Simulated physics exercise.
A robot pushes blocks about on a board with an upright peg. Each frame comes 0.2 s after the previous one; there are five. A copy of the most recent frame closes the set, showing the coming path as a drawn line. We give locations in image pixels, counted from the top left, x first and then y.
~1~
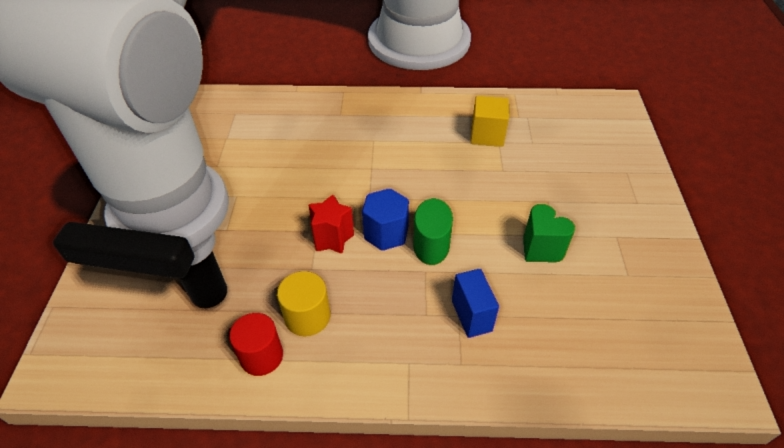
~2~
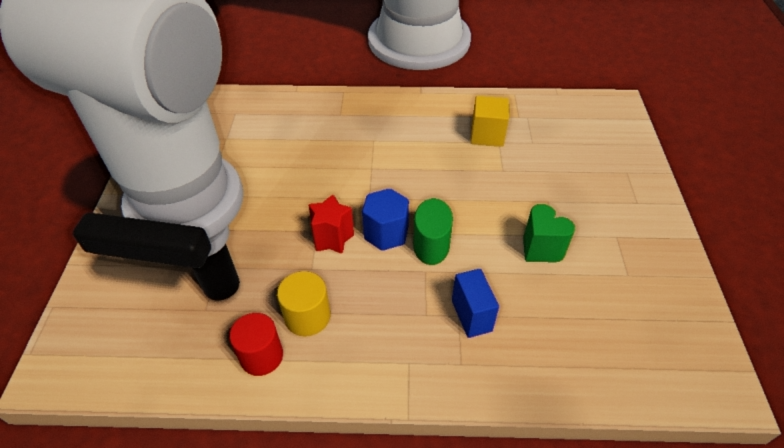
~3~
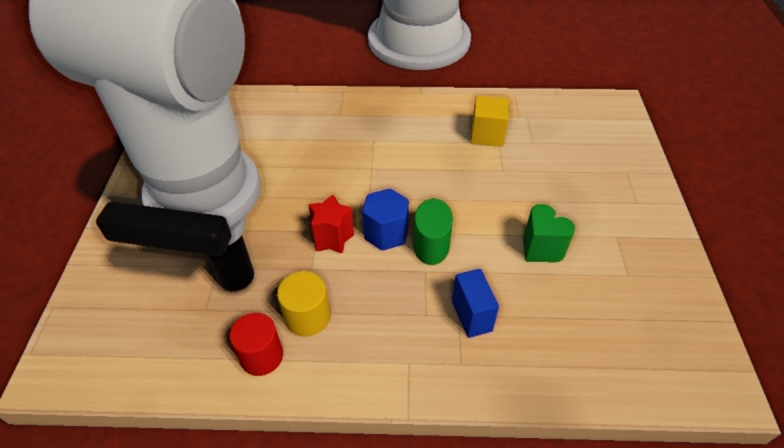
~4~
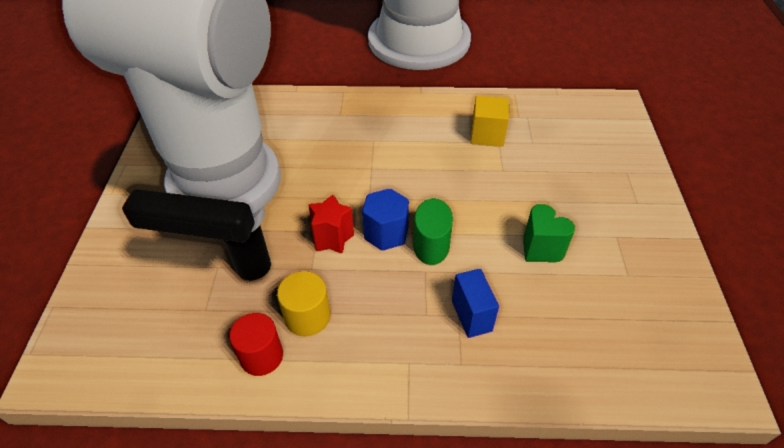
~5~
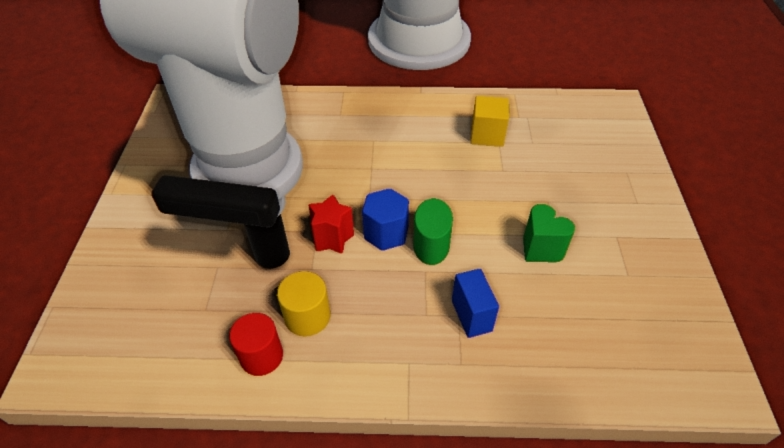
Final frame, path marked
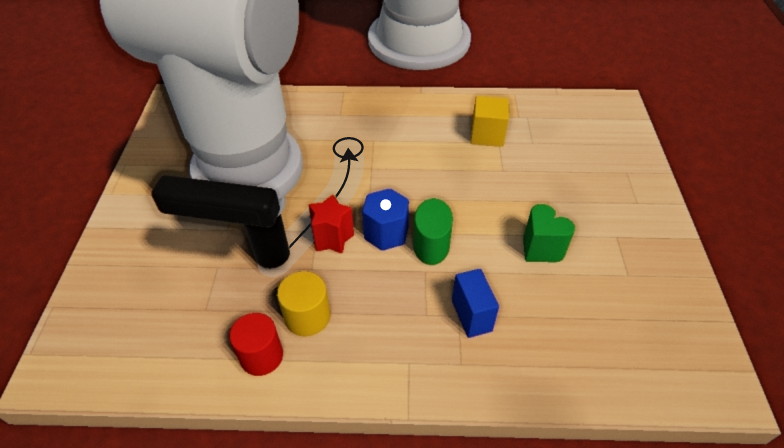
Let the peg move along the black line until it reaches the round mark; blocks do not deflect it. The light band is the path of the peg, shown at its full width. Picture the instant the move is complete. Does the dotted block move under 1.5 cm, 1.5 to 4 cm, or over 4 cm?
It moves less than 1.5 cm.
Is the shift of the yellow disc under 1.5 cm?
The answer is yes.
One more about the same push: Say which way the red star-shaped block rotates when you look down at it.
From above, it turns clockwise.
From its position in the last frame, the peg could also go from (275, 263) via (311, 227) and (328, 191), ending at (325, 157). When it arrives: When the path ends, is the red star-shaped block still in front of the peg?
No.
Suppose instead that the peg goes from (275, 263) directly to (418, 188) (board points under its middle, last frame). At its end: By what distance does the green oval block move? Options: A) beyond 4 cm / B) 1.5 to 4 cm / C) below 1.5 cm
I'll go with B - 1.5 to 4 cm.
The drawn path runs from (275, 263) through (313, 222) and (343, 185) to (348, 148); the dot is on the blue hexagon.
The first path, step by step. One third of the way, peg at (311, 214); red star-shaped block at (336, 206), turned 40° clockwise.
Two thirds of the way, peg at (343, 176); red star-shaped block at (338, 204), turned 55° clockwise.
At the end, peg at (347, 140); yellow disc not moved; red star-shaped block at (338, 204), turned 55° clockwise; blue hexagon not moved.
